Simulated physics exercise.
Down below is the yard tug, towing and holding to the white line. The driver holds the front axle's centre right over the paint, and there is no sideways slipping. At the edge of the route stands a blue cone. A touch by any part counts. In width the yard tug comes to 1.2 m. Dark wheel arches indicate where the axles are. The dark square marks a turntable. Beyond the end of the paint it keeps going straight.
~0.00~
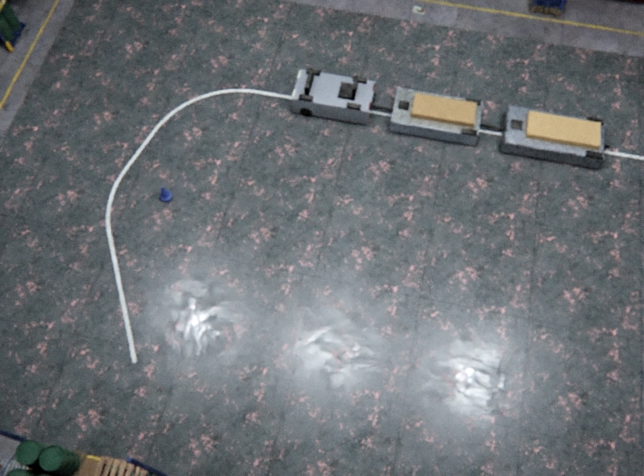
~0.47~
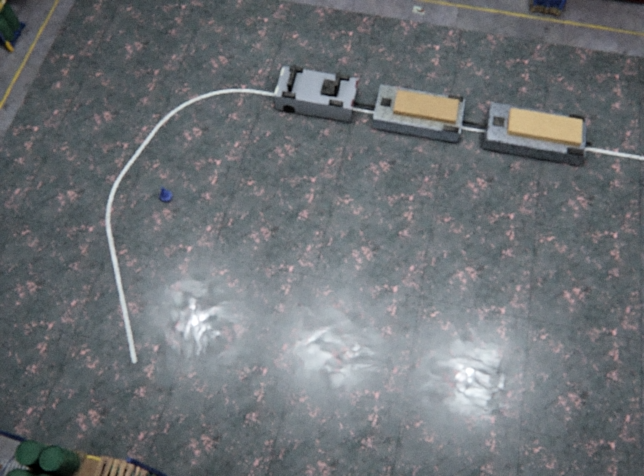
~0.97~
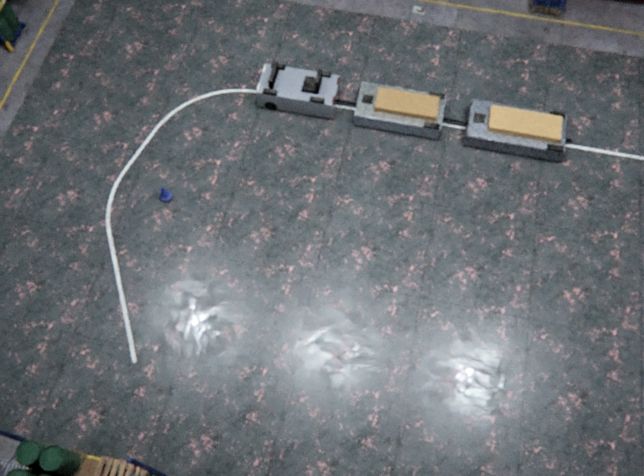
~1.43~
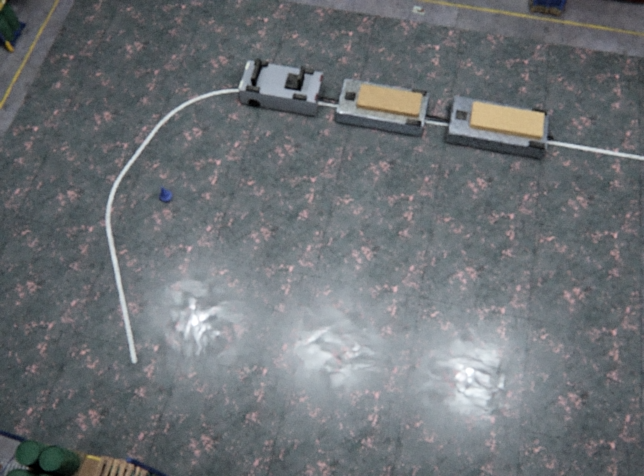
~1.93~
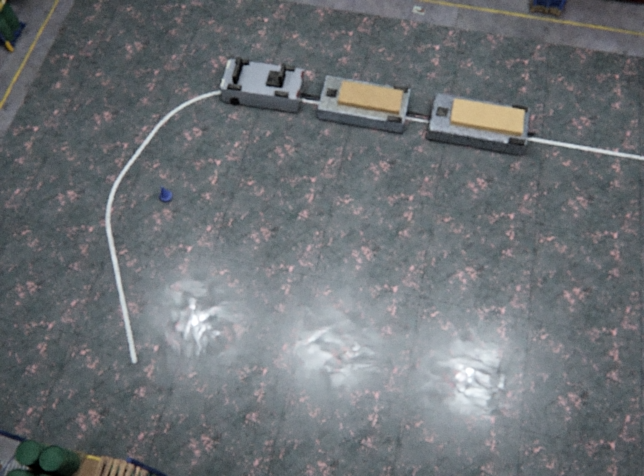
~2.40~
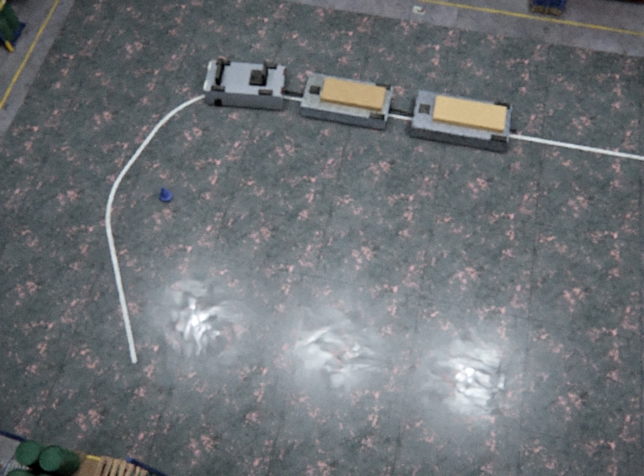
A dark, speckled floor, seen from high above, is edged with yellow lines at the top and left, with three pale patches of glare toward the bottom. A grey tug tows two grey trailers with tan loads along a white line that curves down the left side, past a small blue cone inside the bend. The train moves steadily leftward, the tug beginning to turn slightly at the bend.
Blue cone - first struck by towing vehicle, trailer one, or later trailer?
Trailer one.
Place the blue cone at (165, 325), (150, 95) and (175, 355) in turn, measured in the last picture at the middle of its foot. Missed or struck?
Results in order - collision, no collision, collision.
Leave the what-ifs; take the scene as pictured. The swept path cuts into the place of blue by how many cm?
Result - blue: 85.
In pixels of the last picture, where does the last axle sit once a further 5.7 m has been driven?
Near (343, 97).
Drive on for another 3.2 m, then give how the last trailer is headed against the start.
Roughly 0°.
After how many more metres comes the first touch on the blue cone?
9.0 m.
Then, 7.8 s in, the last axle is at (324, 97) of the last picture, 20 cm off the line.
Then, 9.9 s in, the last axle is at (262, 103) of the last picture, 85 cm off the line; the first trailer has hit blue.
Then, 18.5 s in, the last axle is at (142, 350) of the last picture, 35 cm off the line; 1 of 1 struck in all.
